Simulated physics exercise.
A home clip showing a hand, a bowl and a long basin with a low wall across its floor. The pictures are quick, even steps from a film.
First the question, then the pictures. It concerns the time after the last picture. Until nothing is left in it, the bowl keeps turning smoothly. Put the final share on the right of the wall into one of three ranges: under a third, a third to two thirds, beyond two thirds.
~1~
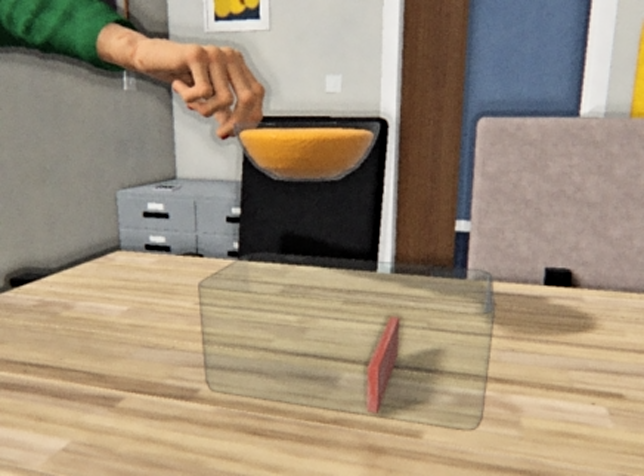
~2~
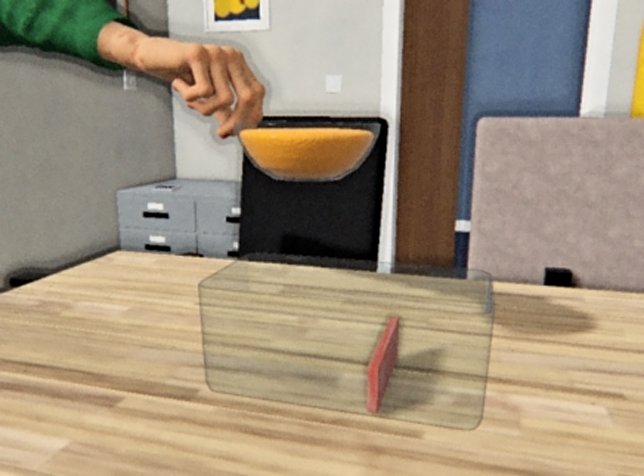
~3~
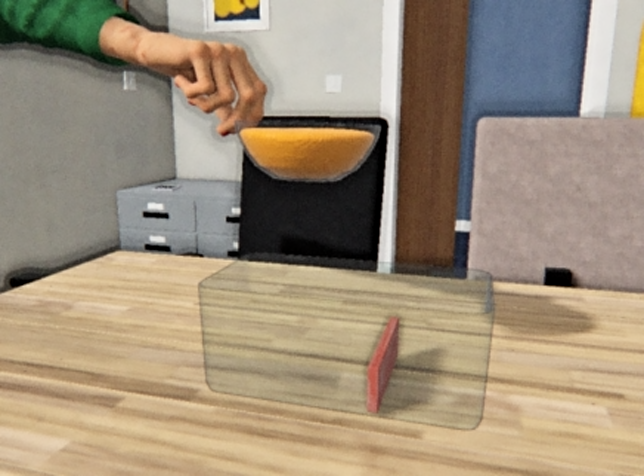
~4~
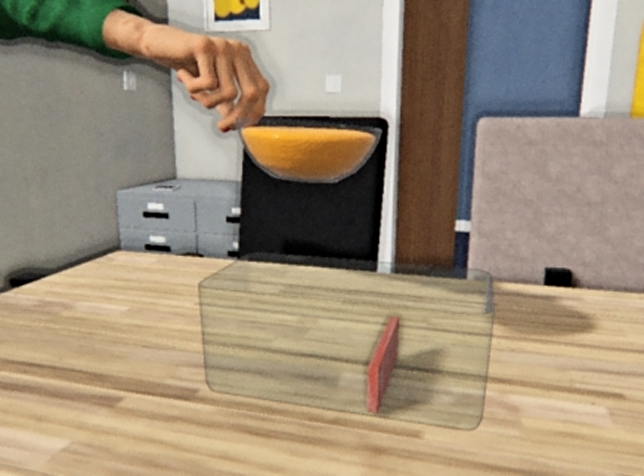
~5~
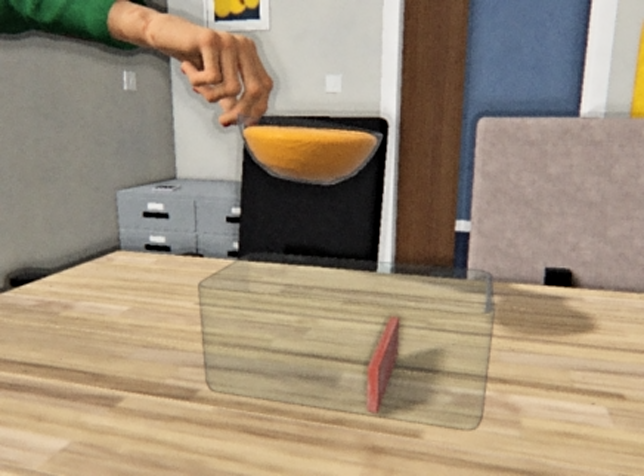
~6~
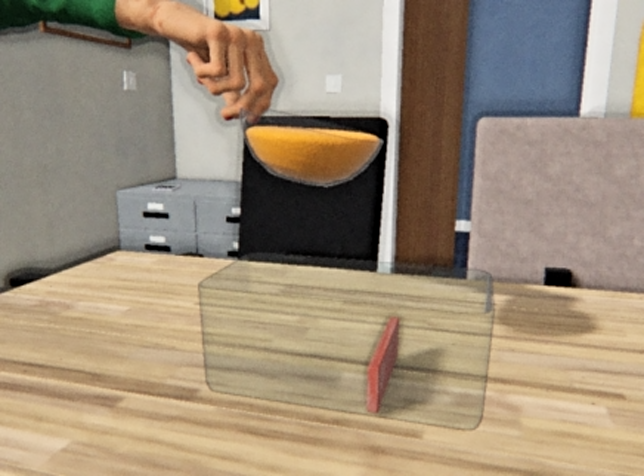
Seems the share right of the wall goes past two thirds.
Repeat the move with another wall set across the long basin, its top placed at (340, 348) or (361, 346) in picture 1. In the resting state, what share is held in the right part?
It would come to roughly 90 per cent the first time and roughly 90 per cent the second.
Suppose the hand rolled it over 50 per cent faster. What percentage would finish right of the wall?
Close to 70 out of every hundred.
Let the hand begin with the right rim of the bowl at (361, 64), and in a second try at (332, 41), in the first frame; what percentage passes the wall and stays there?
In turn 80 % and 65 %.
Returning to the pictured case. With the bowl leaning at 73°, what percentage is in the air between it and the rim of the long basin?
Near 40 in a hundred.
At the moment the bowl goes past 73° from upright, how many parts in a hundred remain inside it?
Some 20 per cent has not yet come out.
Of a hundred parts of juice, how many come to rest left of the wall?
Share approx. 15 %.
A moment on, the bowl is tipped part way and 21 per cent is still to pour, 0 is left of the wall and 38 right of it.
Next, the bowl is tipped right over and 0 per cent is still to pour, 15 is left of the wall and 84 right of it.
Then the bowl is tipped right over and 0 per cent is still to pour, 15 is left of the wall and 84 right of it.
Later the bowl is tipped right over and 0 per cent is still to pour, 15 is left of the wall and 84 right of it.
In the end 15 per cent lies left of the wall, 84 right of it and 1 outside.
